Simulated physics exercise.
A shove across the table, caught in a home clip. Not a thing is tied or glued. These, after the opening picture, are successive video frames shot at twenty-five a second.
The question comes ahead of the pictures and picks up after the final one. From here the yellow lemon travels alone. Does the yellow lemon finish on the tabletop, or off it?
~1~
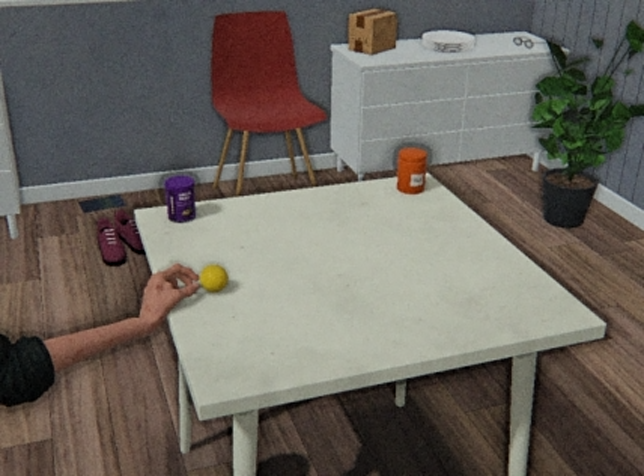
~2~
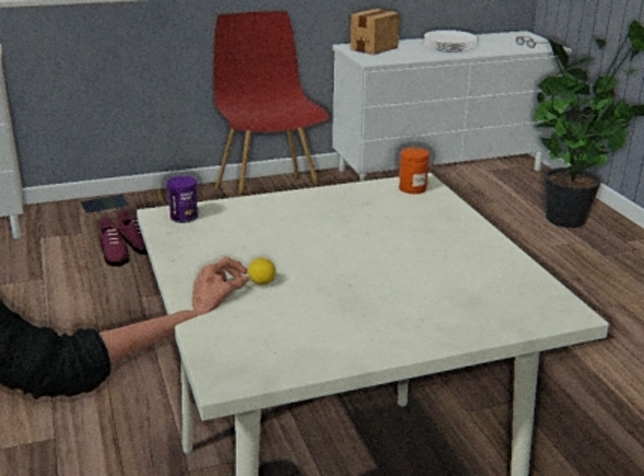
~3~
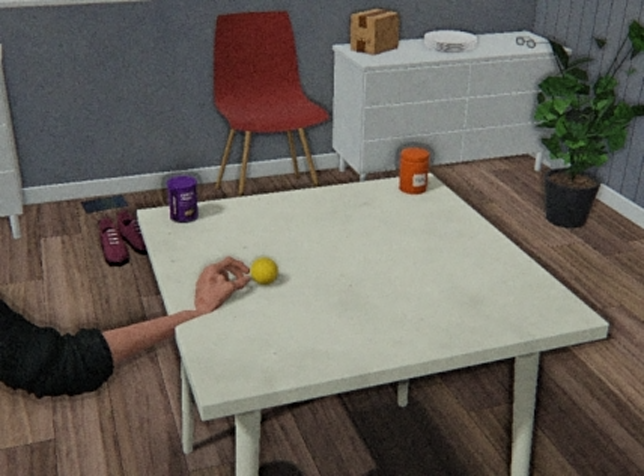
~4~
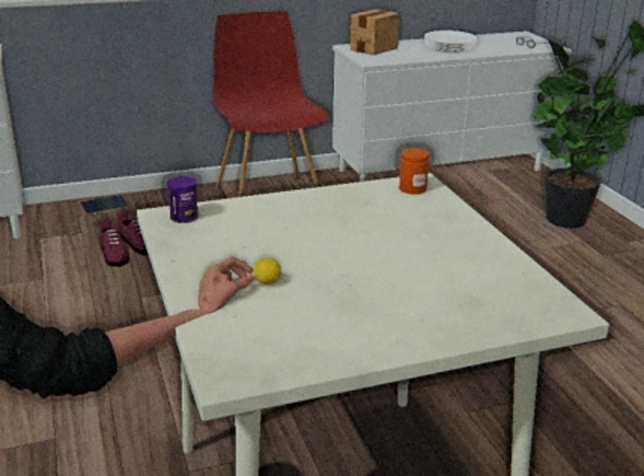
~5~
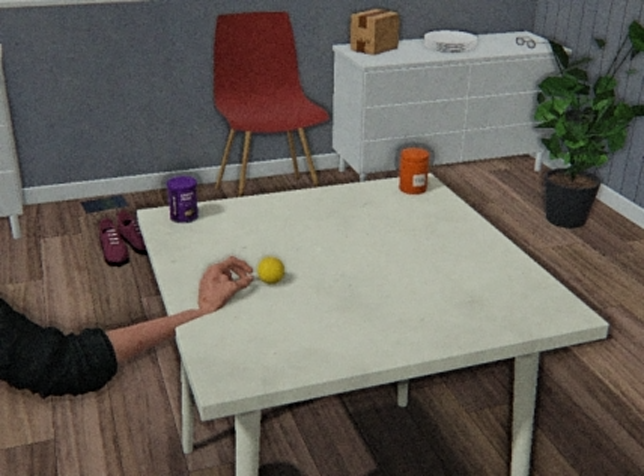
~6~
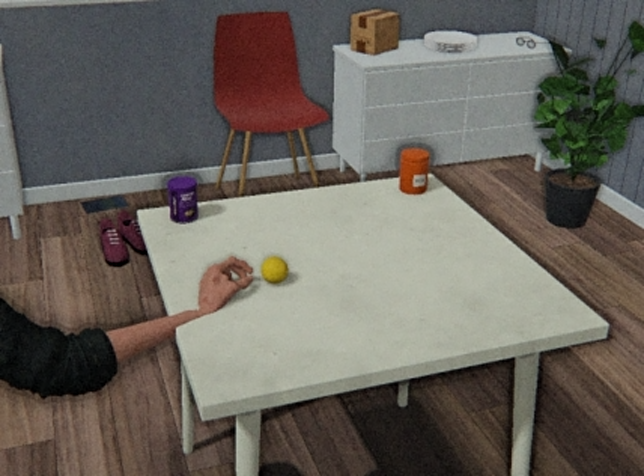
The yellow lemon finishes on the tabletop.
Then, 0.20 s past the last view, yellow lemon displaced about its own width near (289, 268).
Then, 0.50 s past the last view, yellow lemon displaced about its own width near (305, 266).
Finally, moved from the start, yellow lemon. Final places as the last picture's camera would see them, yellow lemon near (313, 264).
